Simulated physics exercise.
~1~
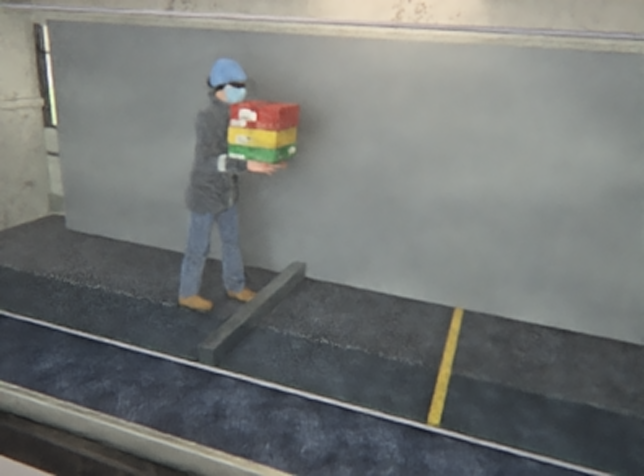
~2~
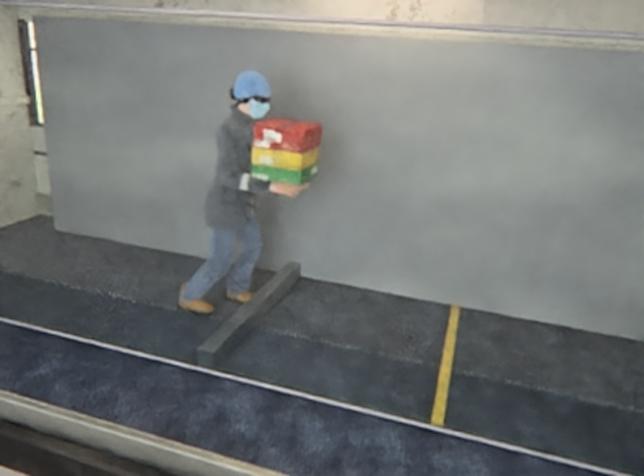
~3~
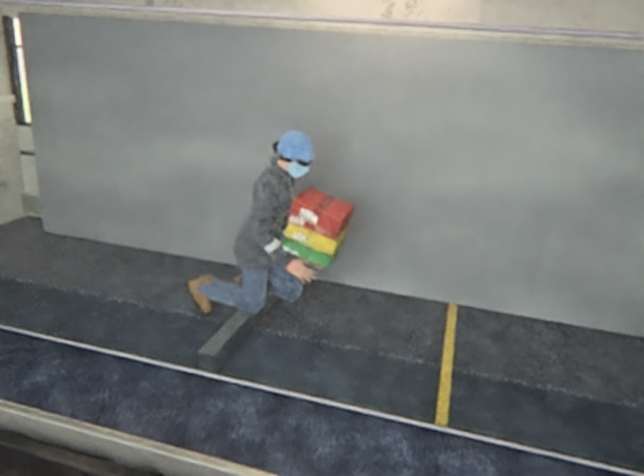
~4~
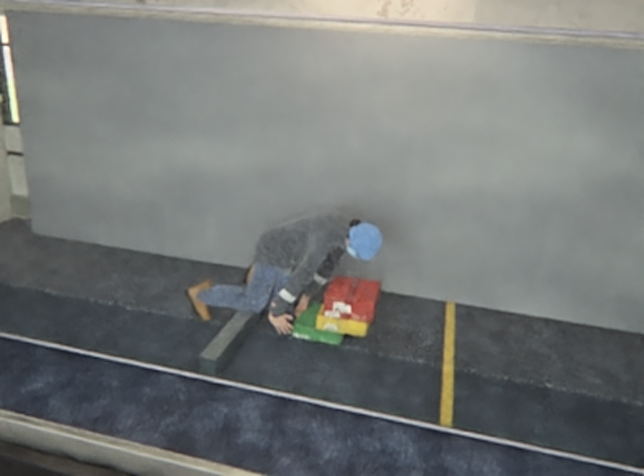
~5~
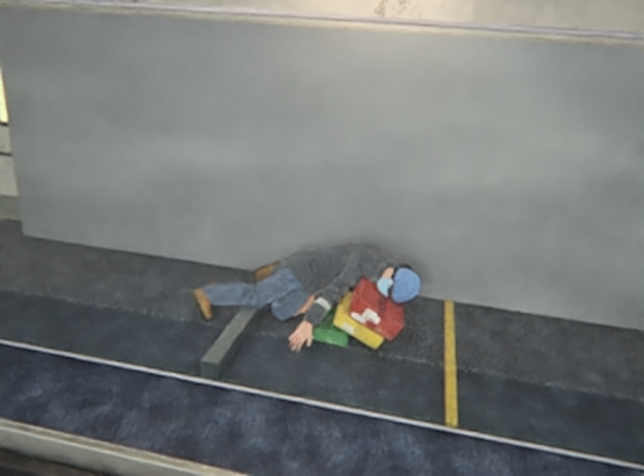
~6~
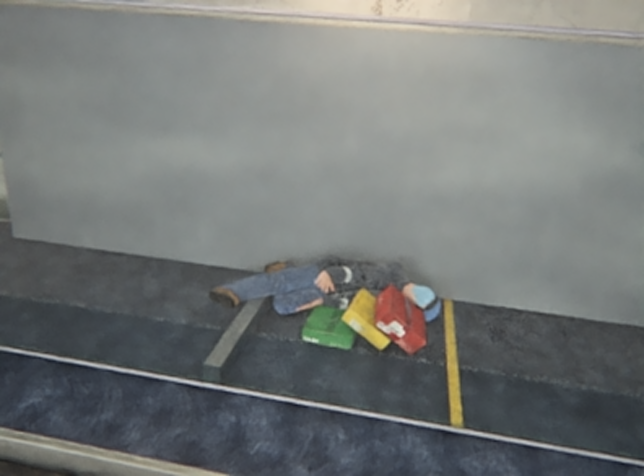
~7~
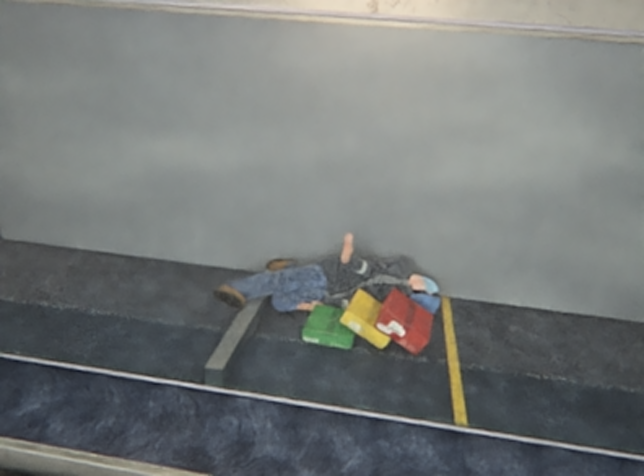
A masked person in a blue cap carrying red, yellow and green boxes pitched forward over a low rail, dropped to their knees and collapsed onto the floor, ending up lying behind the spread boxes, all short of the yellow line.
